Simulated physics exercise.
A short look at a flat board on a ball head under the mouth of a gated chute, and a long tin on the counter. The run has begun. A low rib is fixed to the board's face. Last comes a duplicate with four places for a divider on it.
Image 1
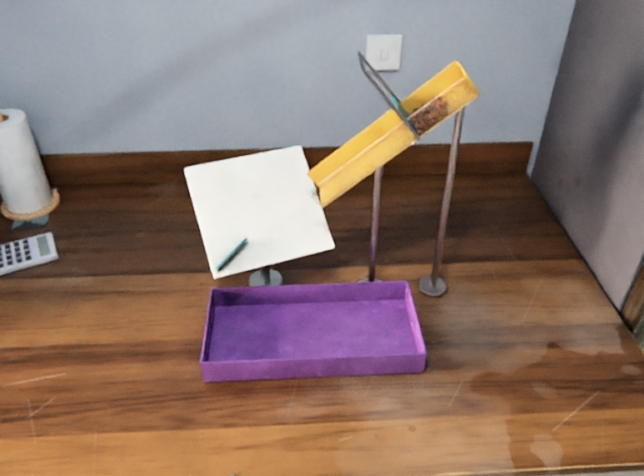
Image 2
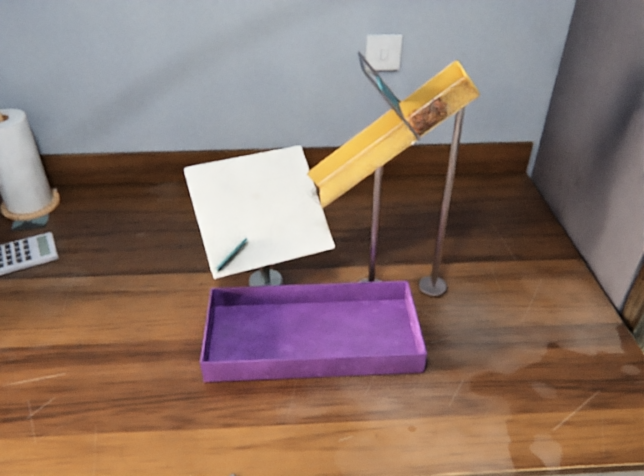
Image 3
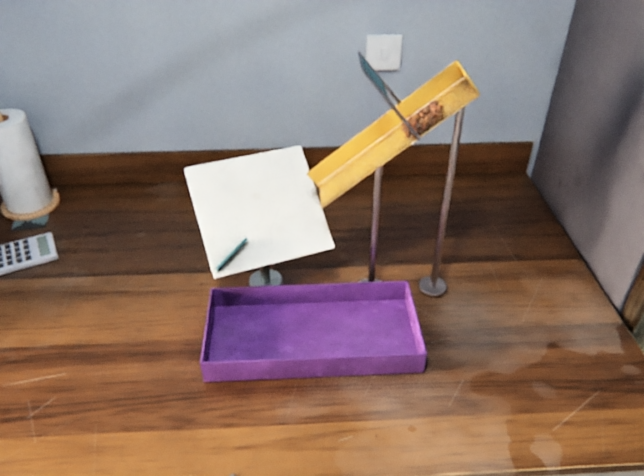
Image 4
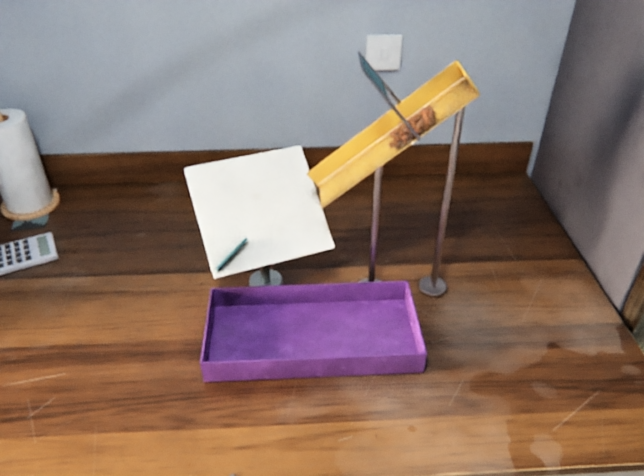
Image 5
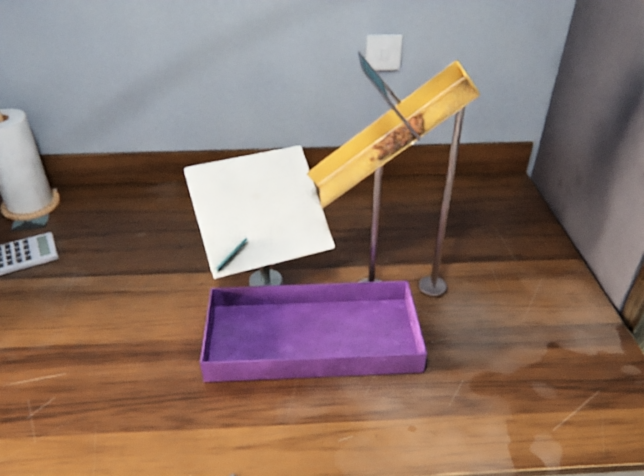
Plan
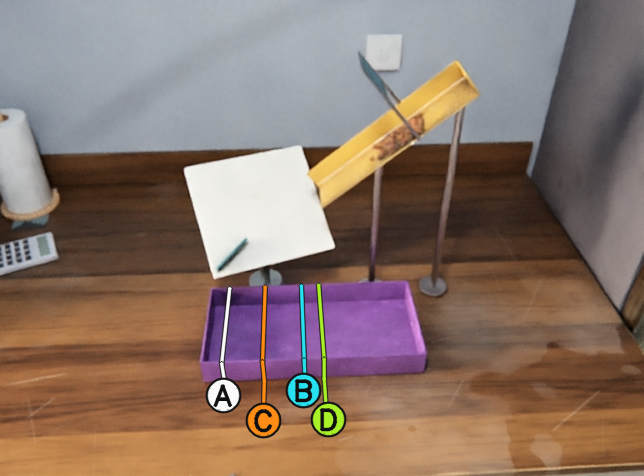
A yellow chute slopes down to the left on thin metal stands above a wooden counter, seen from slightly above by a still camera against a pale wall. Below its mouth sit a tilted white board with a small dark green rib and an empty purple tin, with a paper roll at left. The grey-green gate swings slightly, then brown bits slide a short way down the chute.
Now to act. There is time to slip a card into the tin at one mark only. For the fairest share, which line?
Go for C.
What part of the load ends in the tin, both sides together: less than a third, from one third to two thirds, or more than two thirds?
About that: More than two thirds.
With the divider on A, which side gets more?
The right side.
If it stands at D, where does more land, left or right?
Left.
On the marked copy, line A crosses the front rim at (221, 362); line B crosses the front rim at (304, 359); line C crosses the front rim at (262, 360); line D crosses the front rim at (324, 358).
Choosing A, of what is caught, just a few on the left of the divider, almost all on the right.
Choosing B, of what is caught, the larger part on the left of the divider, about a tenth on the right.
Choosing C, of what is caught, roughly half on the left of the divider, roughly half on the right.
Choosing D, of what is caught, almost all on the left of the divider, just a few on the right.
